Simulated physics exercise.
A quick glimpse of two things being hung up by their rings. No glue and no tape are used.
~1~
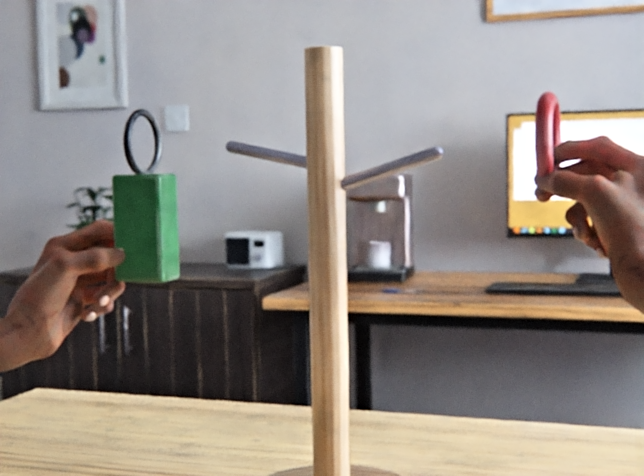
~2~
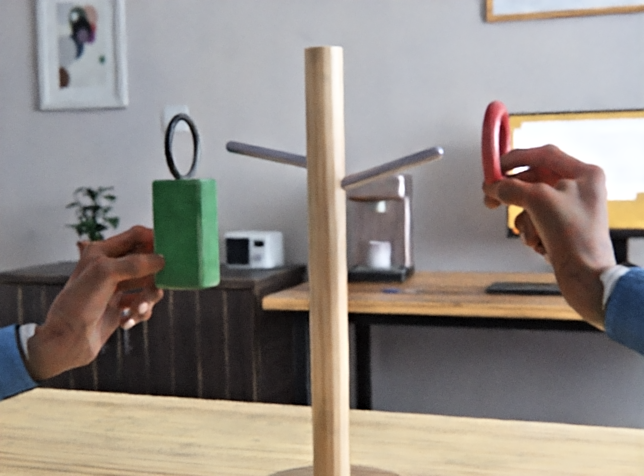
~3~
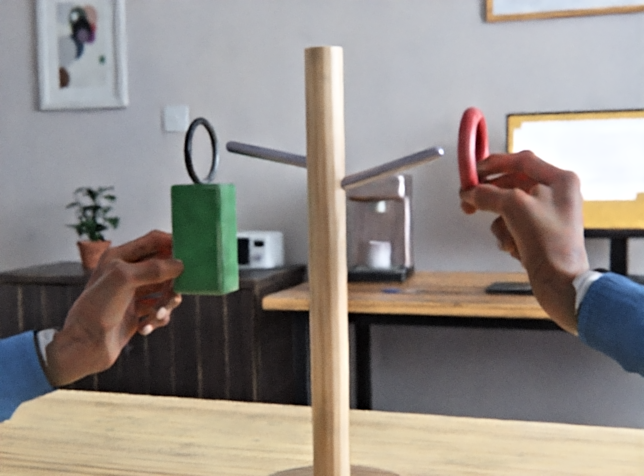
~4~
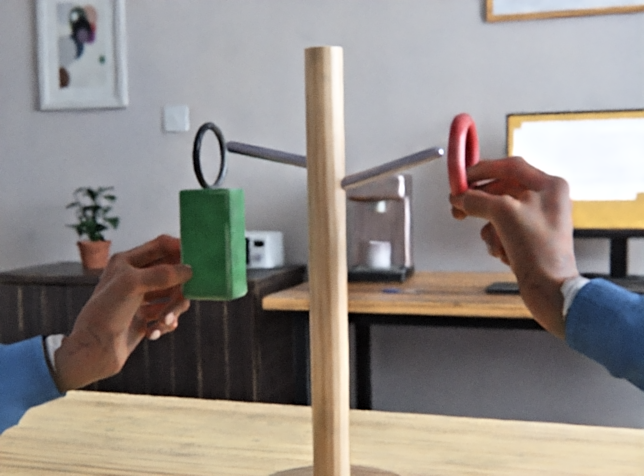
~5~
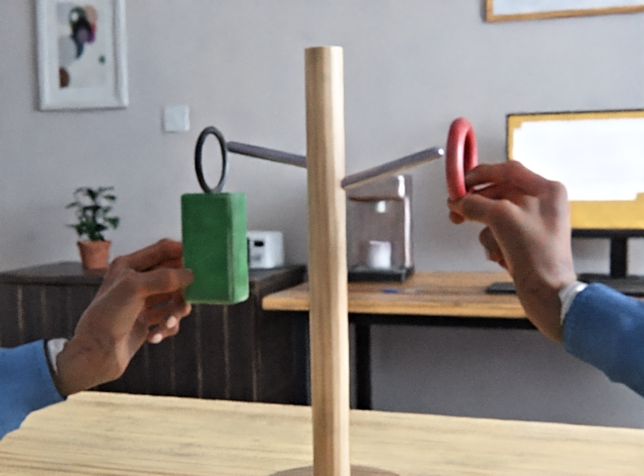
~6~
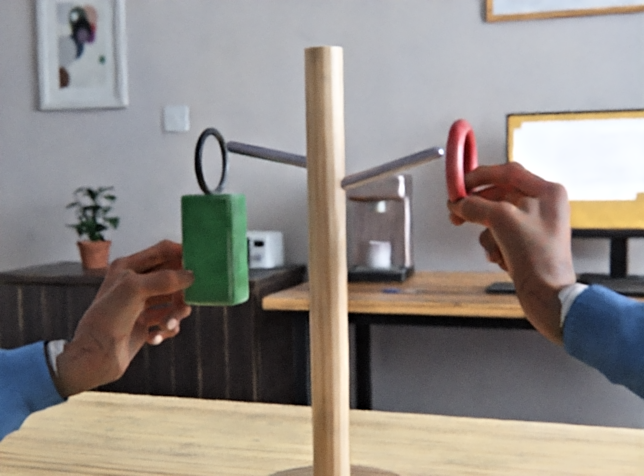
In a room with desks, two hands bringing a green block and a red ring inward to a wooden stand's pegs, still holding them.
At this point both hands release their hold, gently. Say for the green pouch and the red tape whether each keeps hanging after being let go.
Green pouch - no, red tape - no.
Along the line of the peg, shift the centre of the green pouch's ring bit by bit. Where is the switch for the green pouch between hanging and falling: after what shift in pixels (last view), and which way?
Shift: About 20 pixels right.
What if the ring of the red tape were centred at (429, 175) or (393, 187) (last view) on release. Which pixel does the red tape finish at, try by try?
It comes to rest at (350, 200) and (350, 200).
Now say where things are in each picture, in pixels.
In the first picture, still on the way; green pouch (145, 194); red tape (549, 139); peg stand (334, 281).
In the second picture, still on the way; red tape (497, 146); peg stand (334, 281).
In the third picture, still on the way; green pouch (203, 205); peg stand (334, 281).
In the fourth picture, still on the way; red tape (464, 158); peg stand (334, 281).
In the fifth picture, still on the way; green pouch (214, 214); peg stand (334, 281).
In the sixth picture, in place, still held; green pouch (214, 215); red tape (462, 165); peg stand (334, 281).
Then, 0.18 s later than the last frame, green pouch dropping near (216, 311); red tape dropping near (463, 270).
When it is over, the green pouch falls off, near (219, 408); the red tape falls off.
